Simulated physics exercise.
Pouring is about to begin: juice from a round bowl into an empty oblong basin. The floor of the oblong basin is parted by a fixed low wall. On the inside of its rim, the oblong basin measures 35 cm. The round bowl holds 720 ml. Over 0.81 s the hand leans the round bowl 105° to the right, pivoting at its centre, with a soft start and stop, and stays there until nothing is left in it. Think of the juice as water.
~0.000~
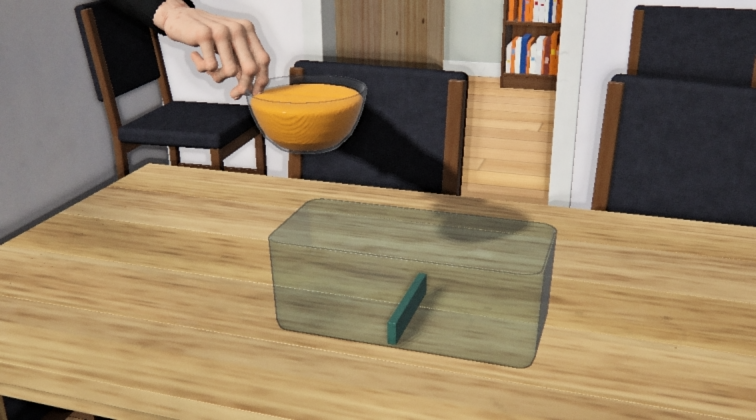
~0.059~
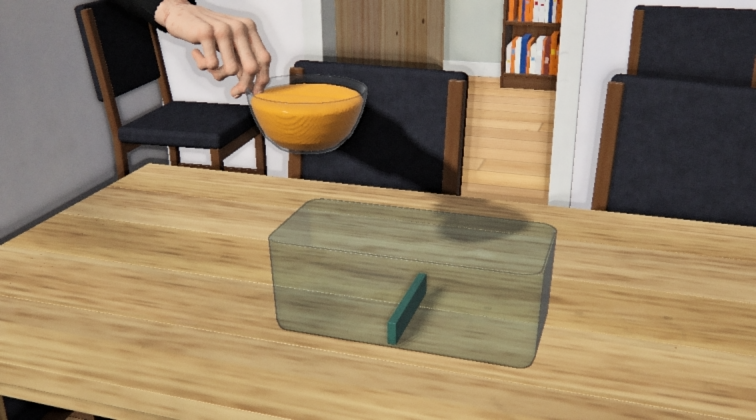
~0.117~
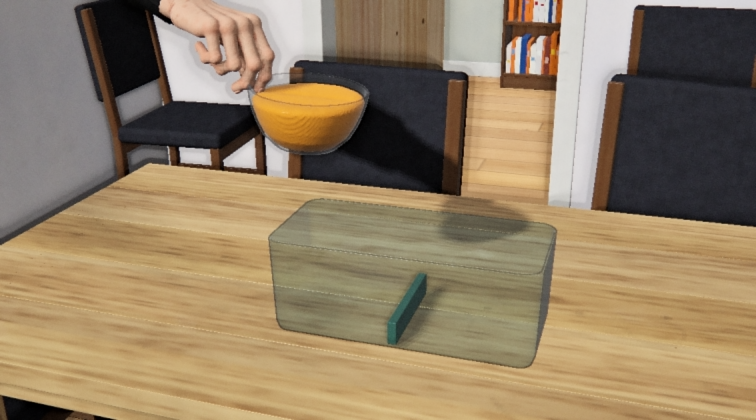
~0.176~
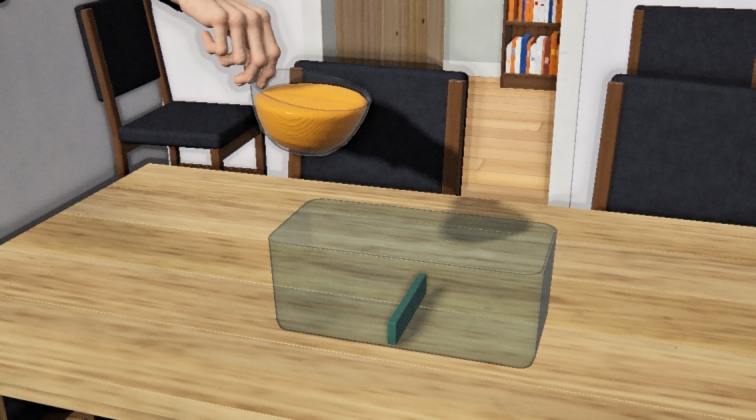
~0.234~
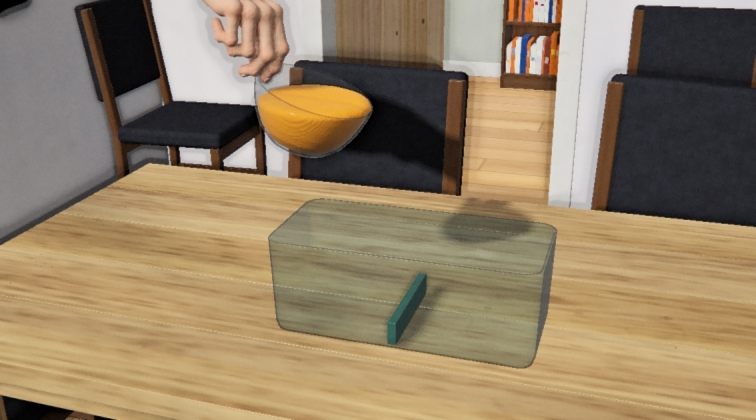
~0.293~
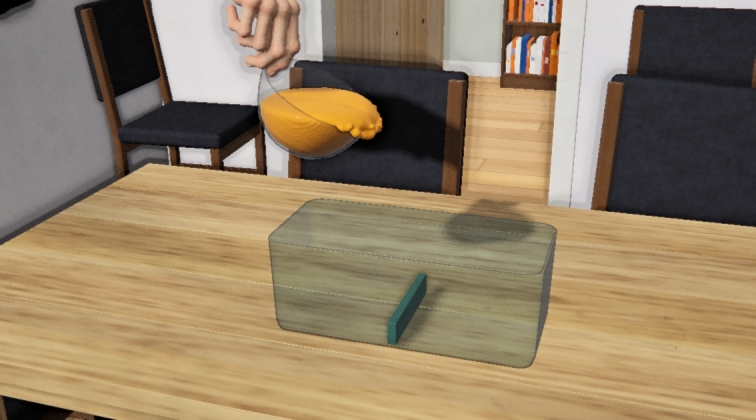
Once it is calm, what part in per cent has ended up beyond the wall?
About 60 per cent ends up there.
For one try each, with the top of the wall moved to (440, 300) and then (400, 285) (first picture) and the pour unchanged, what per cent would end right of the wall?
Roughly 15 per cent, then 70 per cent.
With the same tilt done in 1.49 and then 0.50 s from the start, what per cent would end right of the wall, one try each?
In turn about 65 and 45 per cent.
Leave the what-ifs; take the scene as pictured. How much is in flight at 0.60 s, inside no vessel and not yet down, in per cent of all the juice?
Some 36 per cent, I reckon.
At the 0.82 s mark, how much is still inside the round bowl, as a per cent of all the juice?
0 %.
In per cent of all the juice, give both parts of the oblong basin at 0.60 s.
Left about 8, right about 38.
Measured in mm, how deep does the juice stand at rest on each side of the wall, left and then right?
Left part: About 12 mm; right part: About 16 mm.
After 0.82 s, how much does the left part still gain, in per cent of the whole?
Difference: Approx. 2 %.
Then, 0.60 s in, the tilt is 88° and 18 per cent is still to pour, 8 is left of the wall and 38 right of it.
Then, 0.82 s in, the tilt is 105° and 0 per cent is still to pour, 37 is left of the wall and 60 right of it.
Then, 1.06 s in, the tilt is 105° and 0 per cent is still to pour, 39 is left of the wall and 61 right of it.
Then, 1.31 s in, the tilt is 105° and 0 per cent is still to pour, 40 is left of the wall and 60 right of it.
Finally, 40 per cent lies left of the wall, 60 right of it and 0 outside.
